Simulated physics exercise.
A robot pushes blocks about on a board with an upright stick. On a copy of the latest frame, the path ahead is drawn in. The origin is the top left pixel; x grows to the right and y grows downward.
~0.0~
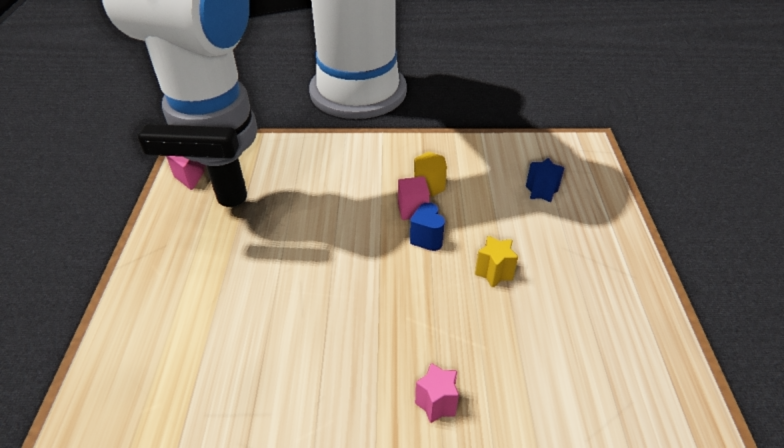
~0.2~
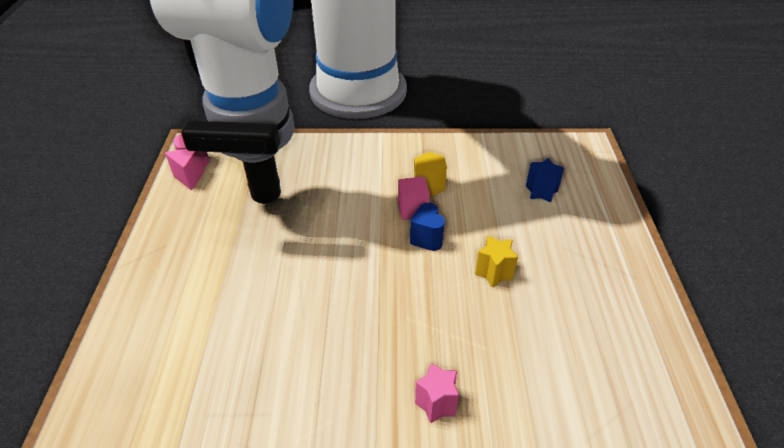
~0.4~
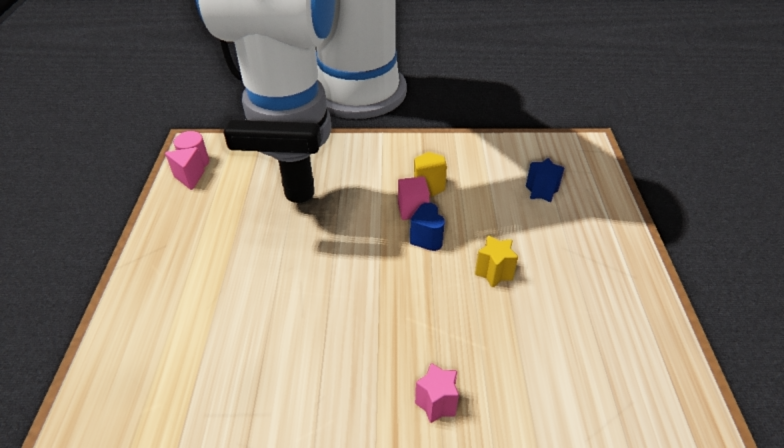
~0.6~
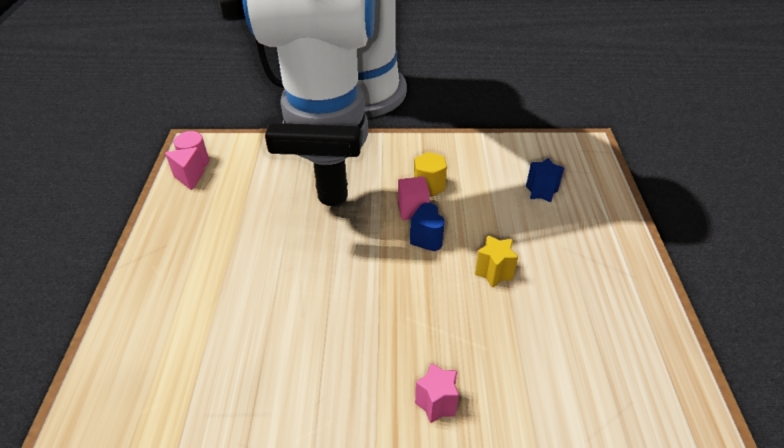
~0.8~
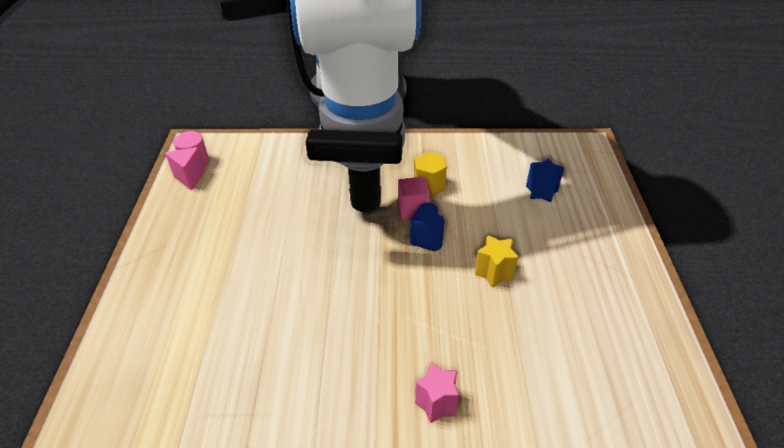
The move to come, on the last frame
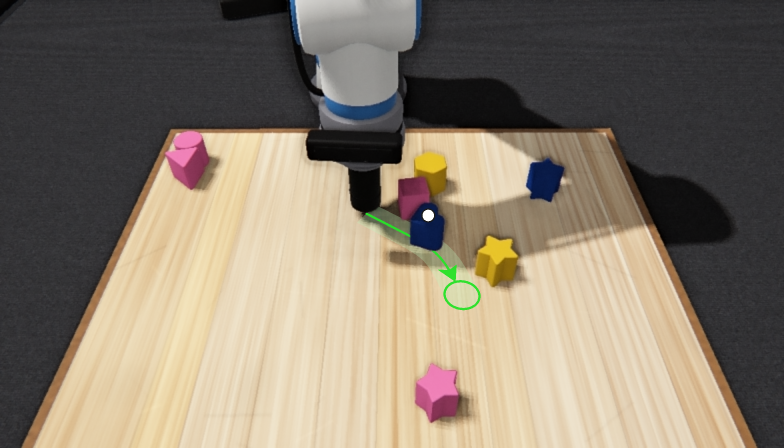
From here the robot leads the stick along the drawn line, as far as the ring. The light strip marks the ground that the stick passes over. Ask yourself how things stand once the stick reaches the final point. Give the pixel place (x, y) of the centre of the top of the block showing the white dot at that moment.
For the centre of its top, I'd go with (479, 235).
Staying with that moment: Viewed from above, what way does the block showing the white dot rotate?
Rotation: Counter-clockwise.
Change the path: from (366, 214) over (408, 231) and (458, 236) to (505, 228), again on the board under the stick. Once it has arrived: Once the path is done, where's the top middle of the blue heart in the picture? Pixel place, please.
I'd expect the centre of its top face to be at (485, 232).
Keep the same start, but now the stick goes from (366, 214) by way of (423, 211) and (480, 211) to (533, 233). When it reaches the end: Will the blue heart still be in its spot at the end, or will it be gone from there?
The block in question stays where it was by the end.
The drawn path runs from (366, 214) over (404, 233) and (440, 258) to (462, 295); the dot is on the blue heart.
On the path given first. One third of the way, stick (405, 223); pink square piece (417, 186), turned 15° anticlockwise; blue heart (434, 217).
Two thirds of the way, stick (442, 248); pink square piece (417, 186), turned 15° anticlockwise; blue heart (476, 234), turned 50° anticlockwise; yellow star (503, 249), turned 15° clockwise.
At the end, stick (463, 284); pink square piece (417, 186), turned 15° anticlockwise; blue heart (479, 235), turned 55° anticlockwise; yellow six-sided block not moved; yellow star (505, 249), turned 20° clockwise.
